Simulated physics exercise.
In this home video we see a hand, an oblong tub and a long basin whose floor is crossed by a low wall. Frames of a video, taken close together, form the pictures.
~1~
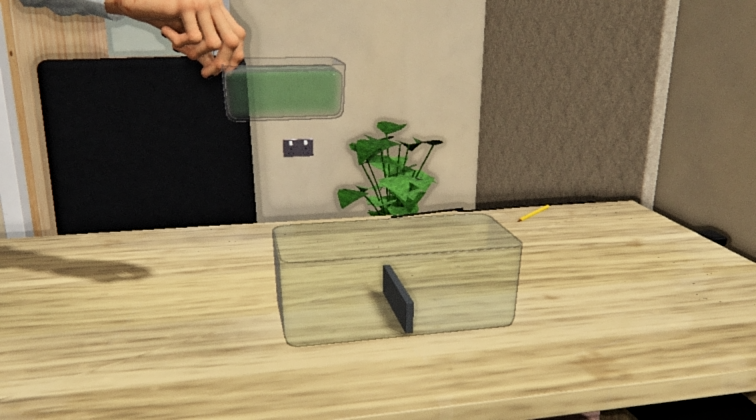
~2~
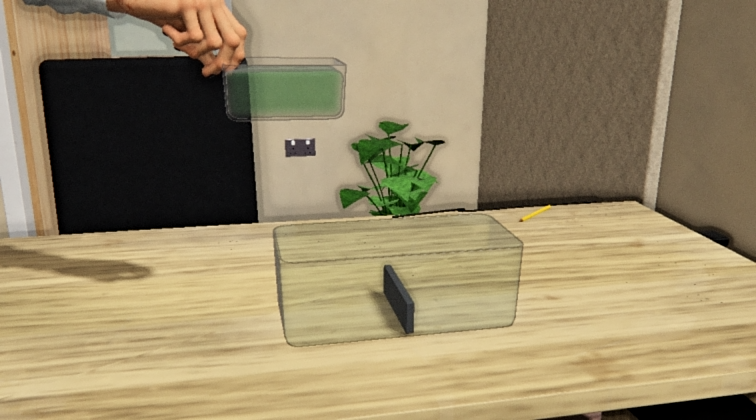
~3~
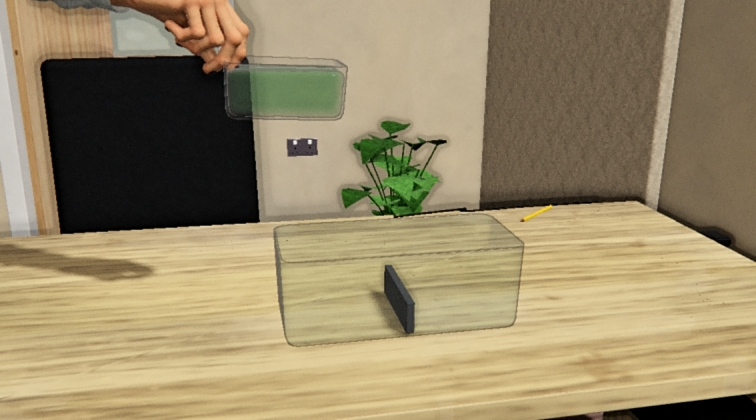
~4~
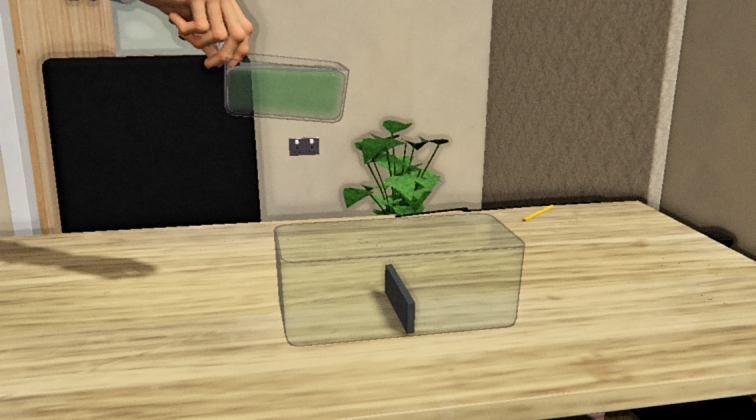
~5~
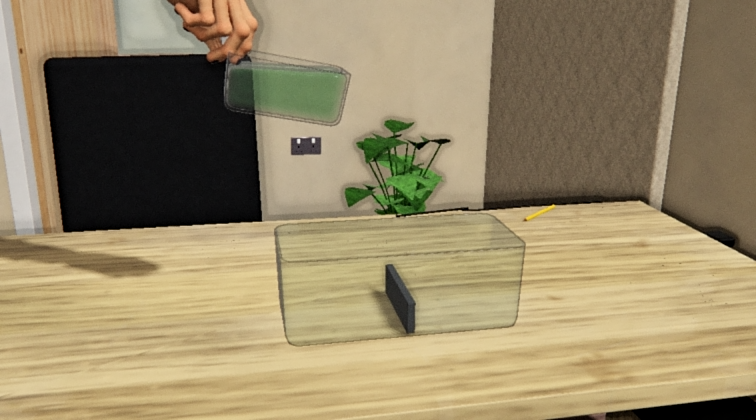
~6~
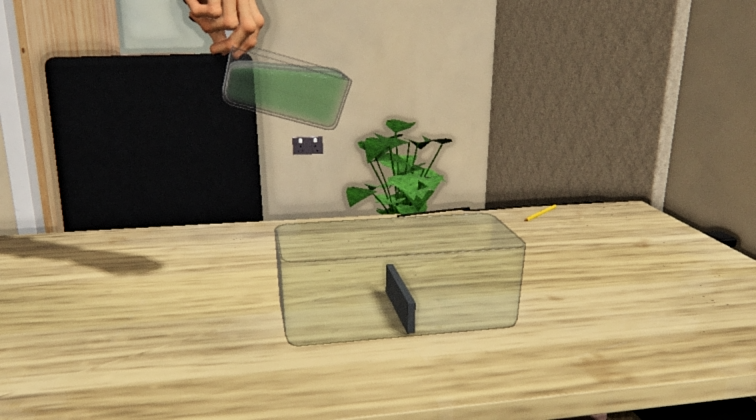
A hand slowly tilts a tub of green liquid rightward above a long clear basin.
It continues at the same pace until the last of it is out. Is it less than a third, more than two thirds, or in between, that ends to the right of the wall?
I expect the share right of the wall to be at least a third but at most two thirds.
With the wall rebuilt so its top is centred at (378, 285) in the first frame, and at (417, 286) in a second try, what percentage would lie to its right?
Near 70 % and 20 %.
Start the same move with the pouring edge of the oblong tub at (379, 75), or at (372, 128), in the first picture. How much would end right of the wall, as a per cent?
Close to 70 in a hundred, and close to 65 in a hundred.
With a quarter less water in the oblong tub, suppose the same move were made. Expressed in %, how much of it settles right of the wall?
About 35 in a hundred.
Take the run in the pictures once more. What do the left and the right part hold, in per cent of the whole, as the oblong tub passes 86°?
The left part holds close to 5 per cent, the right part close to 15.
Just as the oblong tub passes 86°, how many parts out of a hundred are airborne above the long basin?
That comes to near 60 percent.
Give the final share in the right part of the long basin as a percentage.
It is close to 50 per cent.
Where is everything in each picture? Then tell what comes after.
The first picture shows tilt 0°; pouring edge (340, 62); surface from (224, 71) to (338, 69); the long basin's rim runs from (276, 245) to (505, 230); the wall's top is at (397, 283).
The second picture shows tilt 1°; pouring edge (341, 63); surface from (225, 70) to (338, 69).
The third picture shows tilt 3°; pouring edge (342, 65); surface from (226, 69) to (339, 70).
The fourth picture shows tilt 6°; pouring edge (344, 68); surface from (227, 67) to (341, 70).
The fifth picture shows tilt 11°; pouring edge (345, 72); surface from (229, 66) to (343, 71).
The sixth picture shows tilt 16°; pouring edge (346, 78); surface from (229, 67) to (345, 72); 1 per cent is over the edge.
A moment on, the oblong tub is tipped on its side and 22 per cent is still to pour, 3 is left of the wall and 13 right of it.
Next, the oblong tub is tipped right over and 1 per cent is still to pour, 36 is left of the wall and 50 right of it.
Then the oblong tub is tipped right over and 0 per cent is still to pour, 42 is left of the wall and 50 right of it.
Later the oblong tub is tipped right over and 0 per cent is still to pour, 42 is left of the wall and 51 right of it.
At rest 42 per cent lies left of the wall, 50 right of it and 8 outside.
